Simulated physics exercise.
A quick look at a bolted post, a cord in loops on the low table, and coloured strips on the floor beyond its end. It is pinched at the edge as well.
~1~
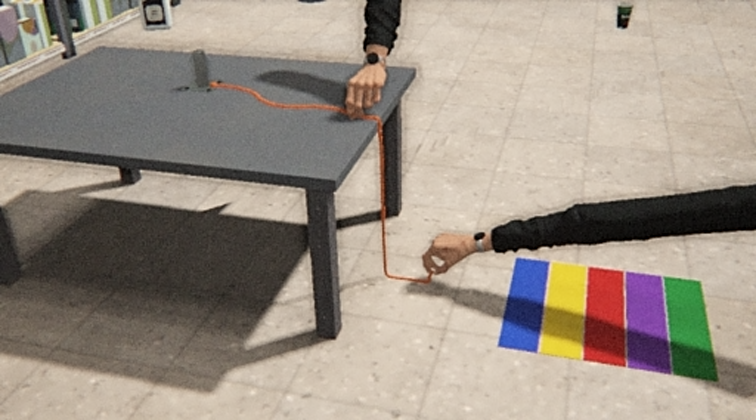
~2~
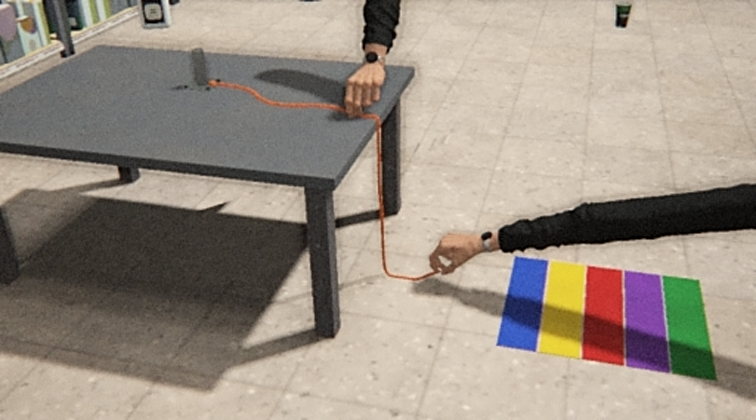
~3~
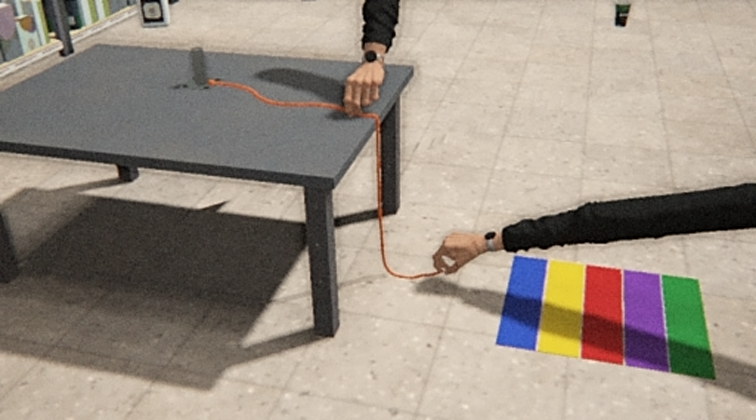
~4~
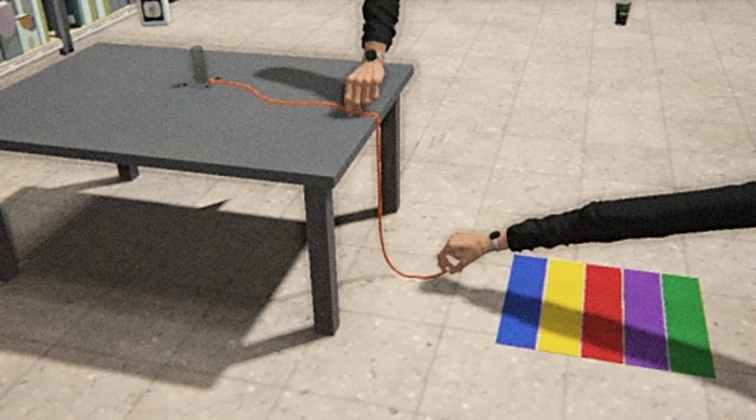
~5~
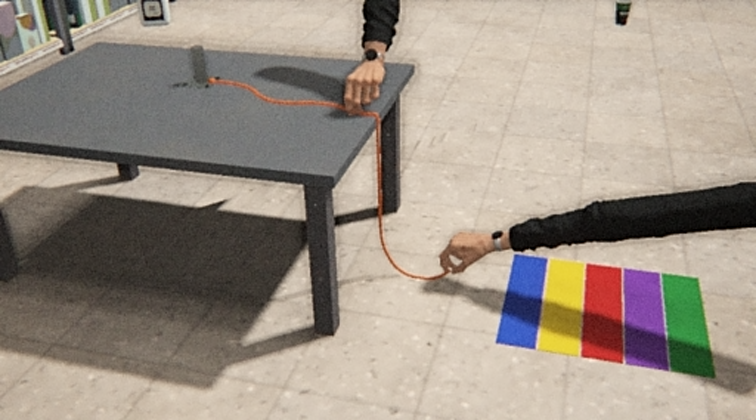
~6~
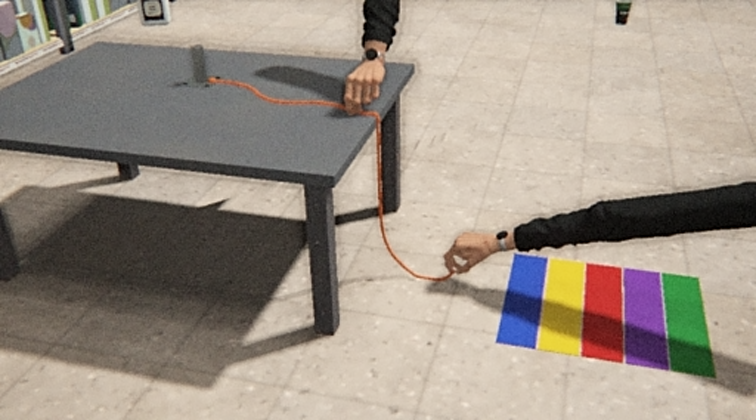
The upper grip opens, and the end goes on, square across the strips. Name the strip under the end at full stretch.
The end stops over the yellow strip.
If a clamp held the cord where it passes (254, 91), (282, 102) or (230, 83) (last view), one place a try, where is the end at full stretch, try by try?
About (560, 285), (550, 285) and (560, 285).
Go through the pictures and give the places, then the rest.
The first frame shows end (433, 271); blue (520, 331); yellow (562, 337); red (604, 344); purple (649, 351); green (693, 358).
The second frame shows end (440, 271); cord through (237, 87) (275, 104) (340, 109) (379, 147) (381, 212) (385, 268).
The third frame shows end (443, 271).
The fourth frame shows end (448, 270); cord through (236, 85) (275, 102) (339, 107) (378, 145) (380, 210) (391, 266).
The fifth frame shows end (450, 270).
The sixth frame shows end (455, 271); cord through (237, 84) (275, 101) (339, 106) (379, 144) (381, 210) (401, 263).
Soon after, end near (495, 276); short of the strips.
Then, end near (537, 282); over blue.
At full stretch, end near (562, 286); over yellow. It gets as far as the yellow strip.
